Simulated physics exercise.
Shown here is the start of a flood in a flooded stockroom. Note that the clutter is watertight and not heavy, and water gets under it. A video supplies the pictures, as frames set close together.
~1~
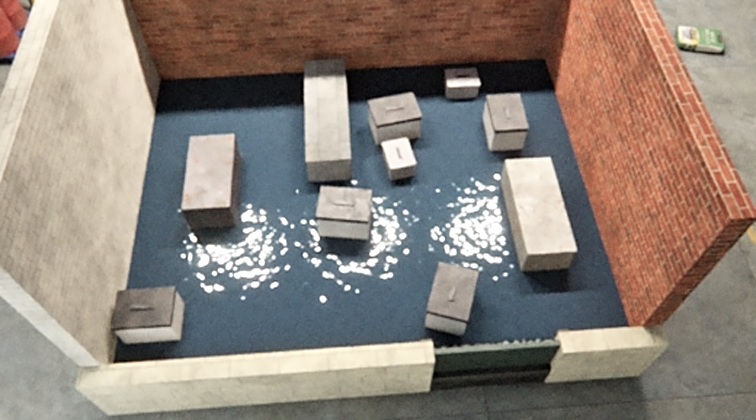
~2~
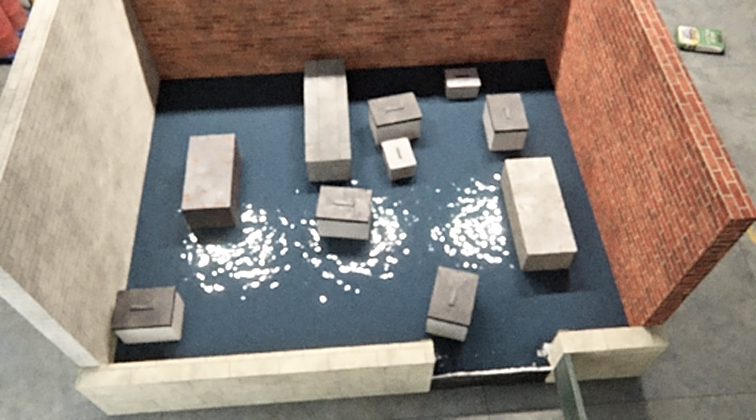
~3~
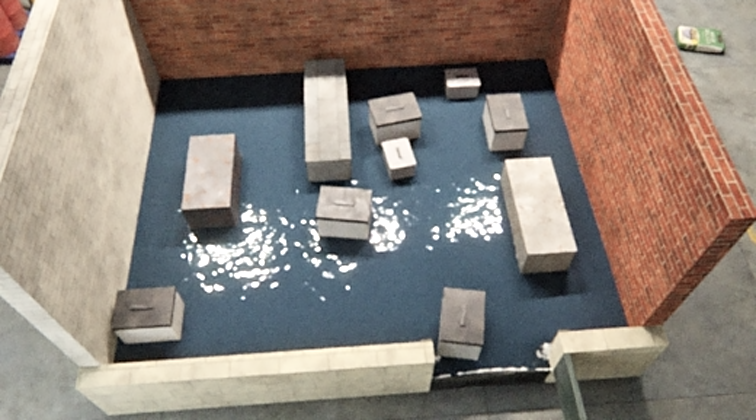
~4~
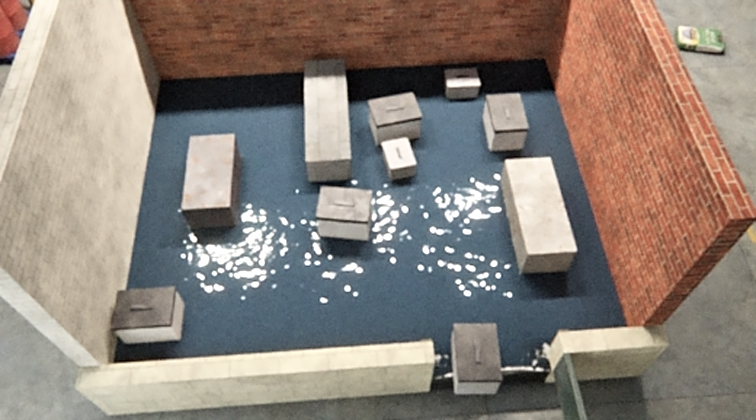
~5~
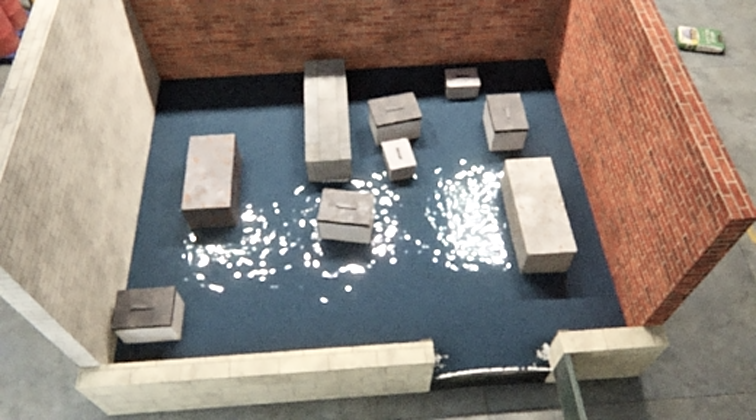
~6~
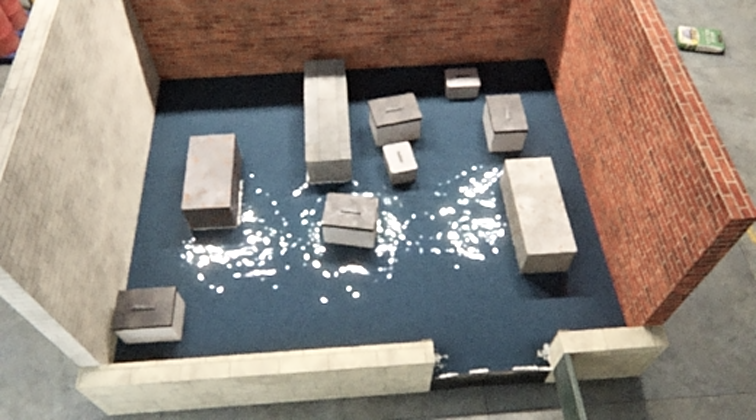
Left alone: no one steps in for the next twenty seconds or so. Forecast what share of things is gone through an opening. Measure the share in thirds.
In thirds: One to two.
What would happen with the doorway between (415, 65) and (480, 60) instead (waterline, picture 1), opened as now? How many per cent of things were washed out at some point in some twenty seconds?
Fraction out: Near 70 %.
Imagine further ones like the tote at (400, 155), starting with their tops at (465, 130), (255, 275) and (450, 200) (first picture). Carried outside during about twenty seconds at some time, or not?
Okay, one at a time: Gets out, next gets out, last gets out.
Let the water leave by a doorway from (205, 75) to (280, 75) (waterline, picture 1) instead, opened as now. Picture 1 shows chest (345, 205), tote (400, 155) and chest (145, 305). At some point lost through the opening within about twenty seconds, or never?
Taking each in turn, I'd say carried off, carried off and carried off.
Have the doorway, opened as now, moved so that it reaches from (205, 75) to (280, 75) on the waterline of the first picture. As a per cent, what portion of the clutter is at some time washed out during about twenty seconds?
It comes to about 40 per cent.
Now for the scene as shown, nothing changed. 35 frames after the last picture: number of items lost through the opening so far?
That makes 3.
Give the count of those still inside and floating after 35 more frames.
Tally: 4.
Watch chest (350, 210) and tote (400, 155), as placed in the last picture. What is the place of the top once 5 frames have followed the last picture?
First top about at (382, 232); second top about at (410, 184).
A moment on, 1 of 7 are out; 6 afloat.
Next, 2 of 7 are out; 5 afloat.
Later, 3 of 7 are out; 4 afloat.
In the end, 3 of 7 are out; 4 afloat.
